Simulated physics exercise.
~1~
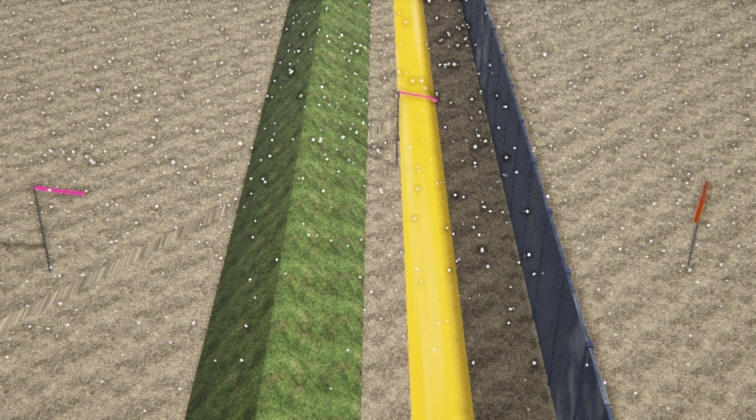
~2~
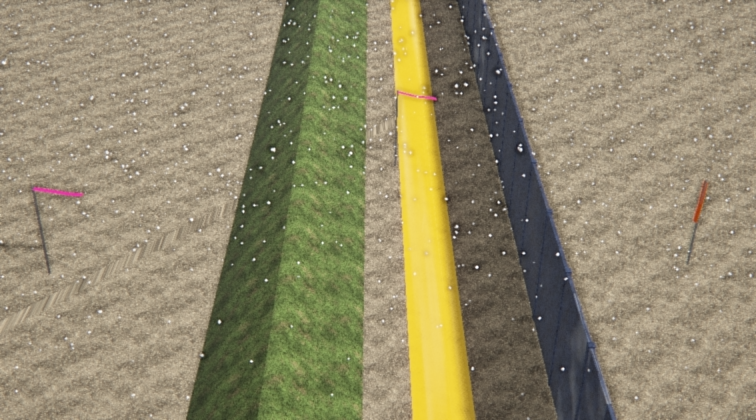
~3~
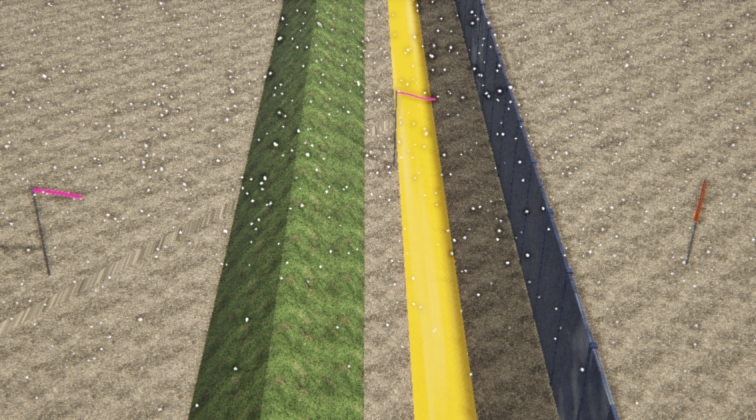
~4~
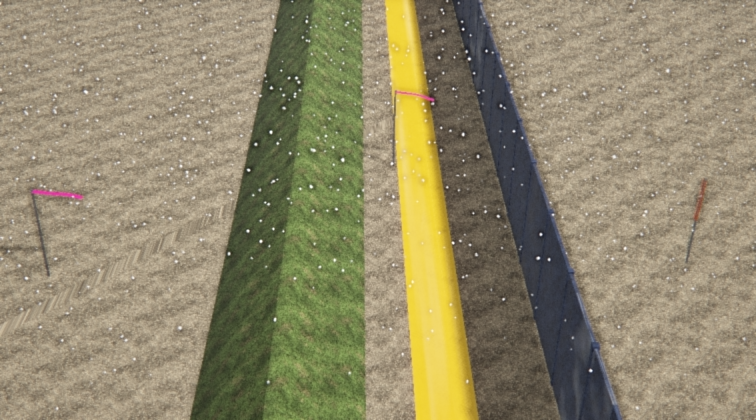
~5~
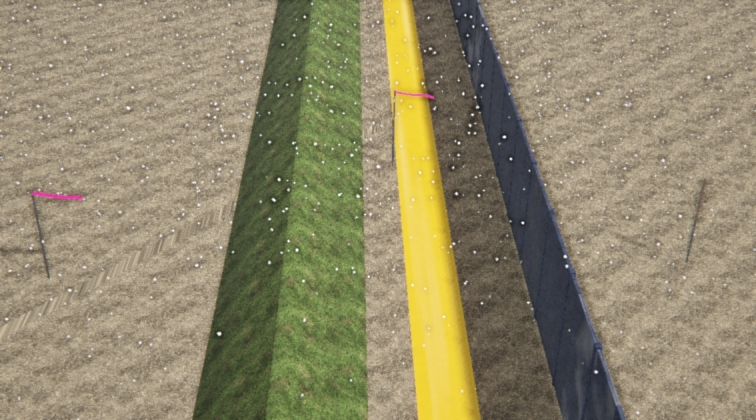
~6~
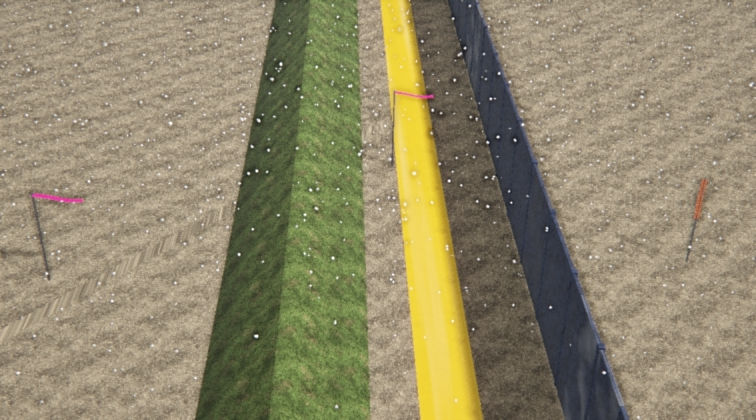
Pale, rippled open ground is seen from above, looking along straight rows that run up and away through the middle. A green grassy bank lies left of centre, a yellow strip and a dark blue hoarding stand to its right, with pink ribbons on thin stakes at left and centre and an orange one at right. White flakes speckle the air and shift about, the right ribbon flickers narrower, nearly vanishes and shows again, the pink ones stay stretched rightward, and the view barely drifts.
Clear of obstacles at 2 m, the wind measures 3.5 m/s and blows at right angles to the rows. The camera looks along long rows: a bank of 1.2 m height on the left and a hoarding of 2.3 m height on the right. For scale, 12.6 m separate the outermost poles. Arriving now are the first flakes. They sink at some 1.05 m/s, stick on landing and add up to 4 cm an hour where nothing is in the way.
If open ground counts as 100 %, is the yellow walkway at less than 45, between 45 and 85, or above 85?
I would say from 45 to 85 %.
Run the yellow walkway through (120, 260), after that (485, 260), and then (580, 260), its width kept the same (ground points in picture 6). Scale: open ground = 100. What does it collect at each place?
In turn about 100 %, 80 %, 80 %.
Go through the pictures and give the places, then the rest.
In the first picture, the left ribbon ends at (84, 194), leaning 80 degrees to the right.
In the second picture, the right ribbon ends at (695, 222), hanging almost straight and the yellow one passes (429, 258).
In the third picture, the inner ribbon ends at (435, 99), leaning 80 degrees to the right, above the rows the flakes slant 80 degrees from upright, towards the right and the top of the bank crosses (298, 169).
In the fourth picture, the left ribbon ends at (82, 198), leaning 80 degrees to the right and the yellow one passes (422, 196).
In the fifth picture, above the rows the flakes slant 80 degrees from upright, towards the right.
In the sixth picture, the inner ribbon ends at (433, 96), leaning 85 degrees to the right and the top of the bank crosses (297, 171).
After 10 minutes open ground has 7 mm and the yellow walkway 4 mm.
After 30 minutes open ground has 20 mm and the yellow walkway 12 mm.
After 60 minutes open ground has 40 mm and the yellow walkway 25 mm, so the yellow walkway has 62 % of the open amount; the left half of it has 65 %, the right half 59 %.
